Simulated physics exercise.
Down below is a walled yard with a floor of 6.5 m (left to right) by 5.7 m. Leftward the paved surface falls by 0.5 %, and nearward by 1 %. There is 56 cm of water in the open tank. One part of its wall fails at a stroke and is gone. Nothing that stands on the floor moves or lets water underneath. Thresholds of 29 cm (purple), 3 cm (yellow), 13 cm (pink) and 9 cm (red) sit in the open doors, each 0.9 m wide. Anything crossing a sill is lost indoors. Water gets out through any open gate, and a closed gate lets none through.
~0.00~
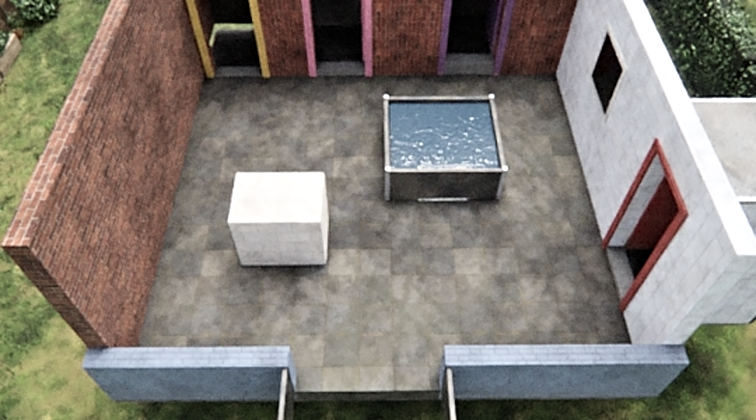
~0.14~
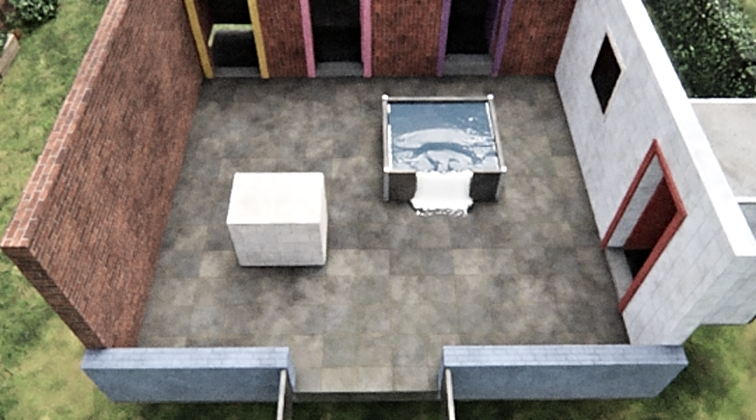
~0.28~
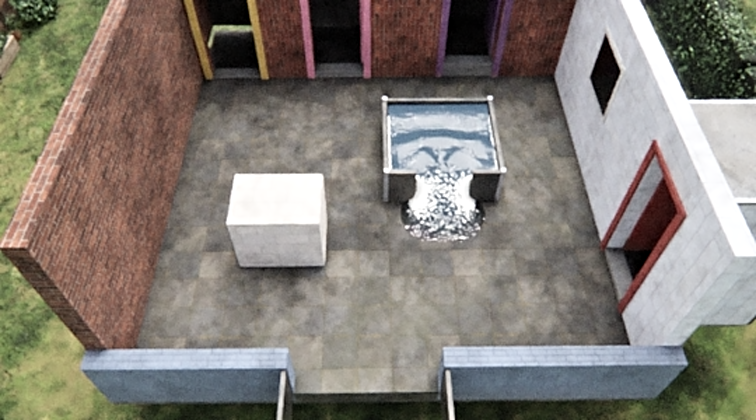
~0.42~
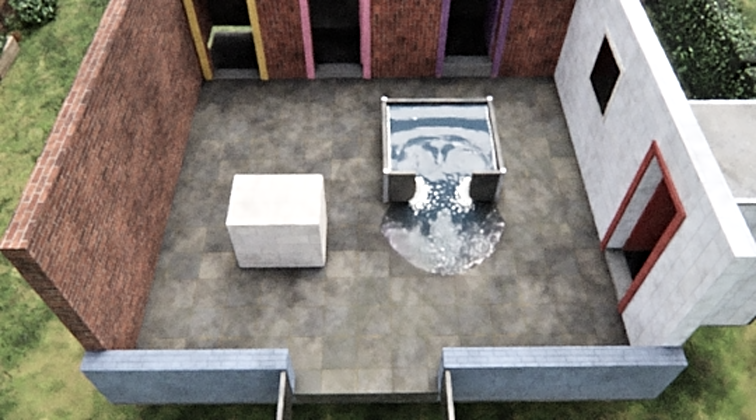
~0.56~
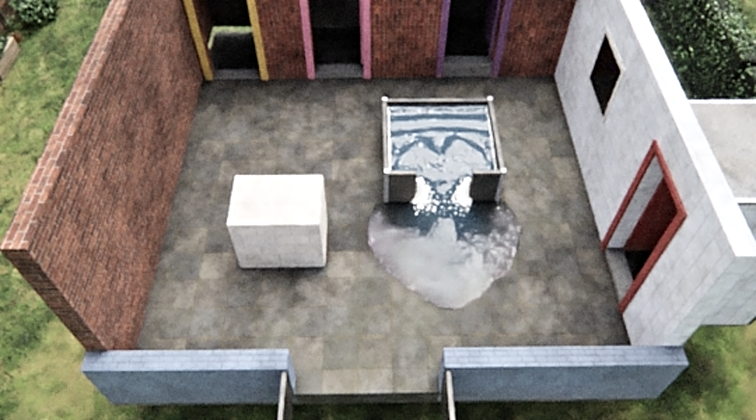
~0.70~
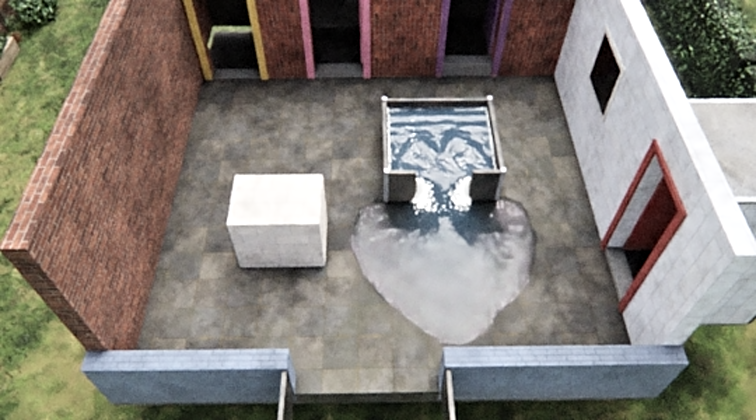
The footage shows a walled yard with a pale block and an open tank of water; the tank's near side gives way, and water pours through the gap, spreading across the paved floor toward the low blue front wall.
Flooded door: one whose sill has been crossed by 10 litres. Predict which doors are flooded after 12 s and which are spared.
One by one: At the purple door the amount will stay short of the limit; at the yellow door the amount will stay short of the limit; at the pink door the amount will stay short of the limit; at the red door the amount will stay short of the limit.
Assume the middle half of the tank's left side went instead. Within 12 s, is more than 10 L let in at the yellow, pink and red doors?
In that case, yellow door: More than that, pink door: Less than that, red door: Less than that.
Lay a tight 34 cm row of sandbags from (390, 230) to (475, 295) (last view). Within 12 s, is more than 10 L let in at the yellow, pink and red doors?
With that change: Yellow stays within, pink stays within, red exceeds it.
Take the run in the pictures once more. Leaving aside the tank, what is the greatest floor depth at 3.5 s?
Some 16 cm deep.
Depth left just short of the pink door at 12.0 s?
Depth: ~ 1.0 cm.
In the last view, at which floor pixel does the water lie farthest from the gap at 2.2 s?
Point: Roughly (231, 376) in the last view.
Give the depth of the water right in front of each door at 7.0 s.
Depths: Purple door 4 cm, yellow door 0 cm, pink door 0 cm, red door 4 cm.
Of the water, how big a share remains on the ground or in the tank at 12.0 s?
I'd put it at some 60 percent still there.
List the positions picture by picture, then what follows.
In the first frame, still water, 56 cm deep, in the open tank at (442, 136).
In the second frame, water pours out at (442, 189) and has run 0.4 m, to (469, 204); typically 6 cm deep outside, 56 cm at the open tank's back.
In the third frame, water pours out at (442, 191) and has run 0.8 m, to (433, 237); typically 9 cm deep outside, 56 cm at the open tank's back.
In the fourth frame, the front is at (435, 268), 1.3 m from the gap at (441, 191); 1.5 m2 of floor is under water; 53 cm left at the back of the open tank.
In the fifth frame, water pours out at (442, 190) and has run 1.8 m, to (456, 302); typically 4 cm deep outside, 47 cm at the open tank's back.
In the sixth frame, the front is at (460, 338), 2.4 m from the gap at (442, 189); 3.7 m2 of floor is under water; 48 cm left at the back of the open tank.
After 1.4 s water covers 25 % of the floor and is deepest (29 cm) near (442, 205); purple door not reached, yellow door not reached, pink door not reached, red door not reached.
After 2.2 s water covers 30 % of the floor and is deepest (28 cm) near (628, 370); purple door not reached, yellow door not reached, pink door not reached, red door 5 cm at the sill, 0 L in.
After 3.5 s water covers 35 % of the floor and is deepest (16 cm) near (558, 371); purple door not reached, yellow door not reached, pink door not reached, red door 8 cm at the sill, 0 L in.
After 7.0 s water covers 55 % of the floor and is deepest (10 cm) near (628, 370); purple door 4 cm at the sill, 0 L in, yellow door not reached, pink door not reached, red door 4 cm at the sill, 1 L in.
After 12.0 s water covers 70 % of the floor and is deepest (6 cm) near (131, 377); purple door 2 cm at the sill, 0 L in, yellow door not reached, pink door not reached, red door 2 cm at the sill, 1 L in.
